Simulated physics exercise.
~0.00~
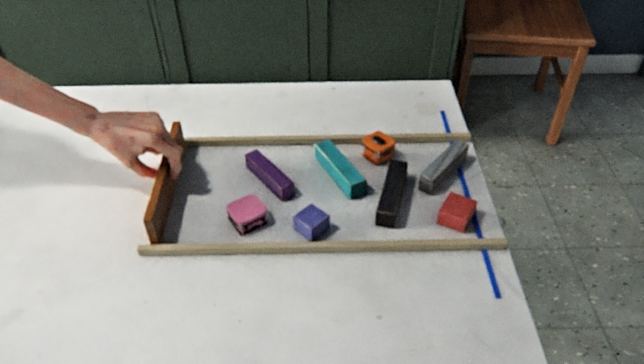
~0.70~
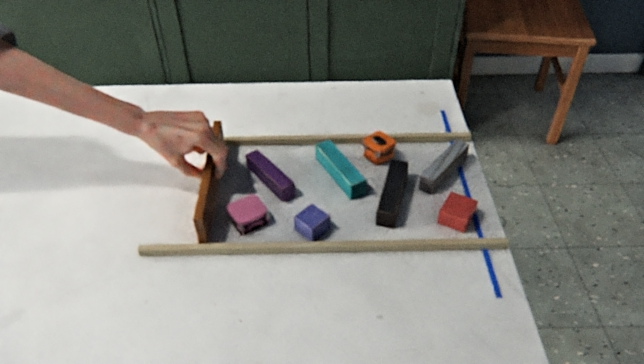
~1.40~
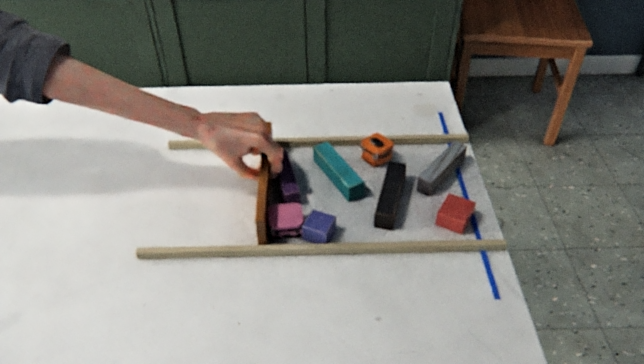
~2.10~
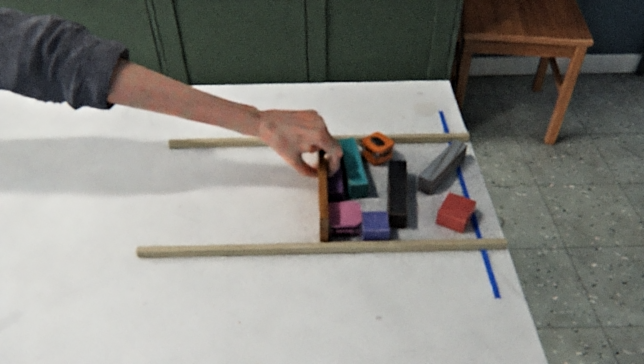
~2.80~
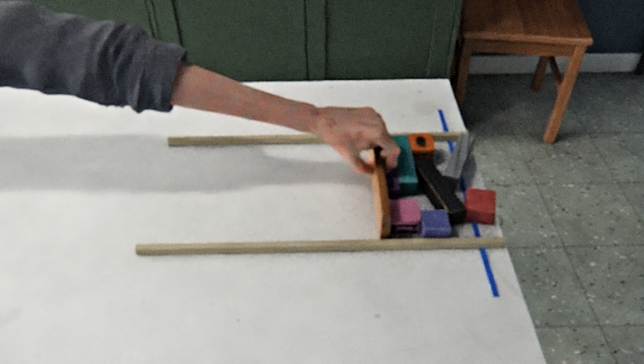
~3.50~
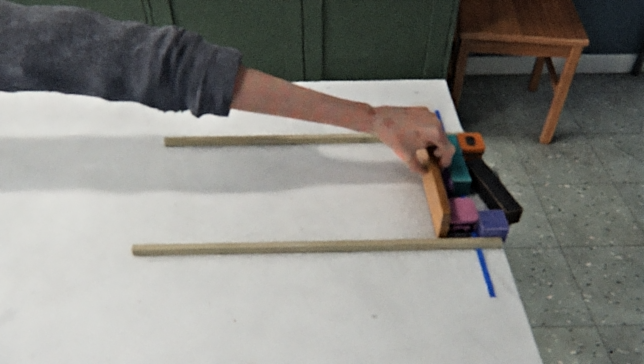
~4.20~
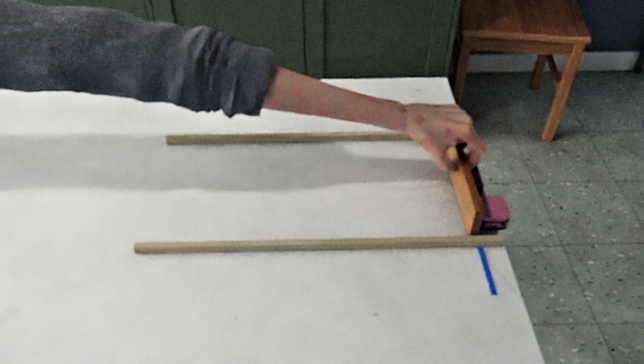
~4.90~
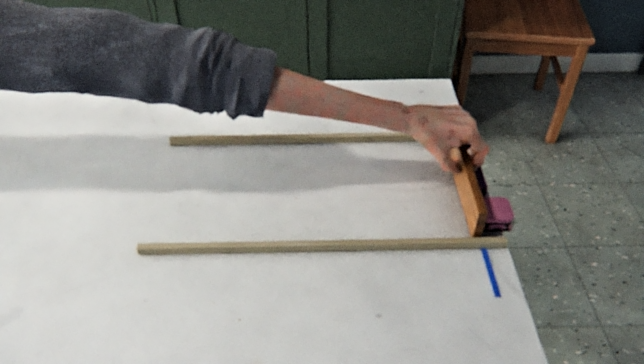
To begin with, a hand holds an upright wooden board at the left of a white table, with eight small pieces, some long, lying between two wooden rails. The hand slides the board right, and it gathers the pink and purple pieces first. It then presses them up against the turquoise and black sticks. The bunched pieces crowd over the blue tape, and the red block and grey stick go off the table's edge. As the board reaches the end, more pieces drop out of sight. The board stops there, with the pink case still beside it at the edge.
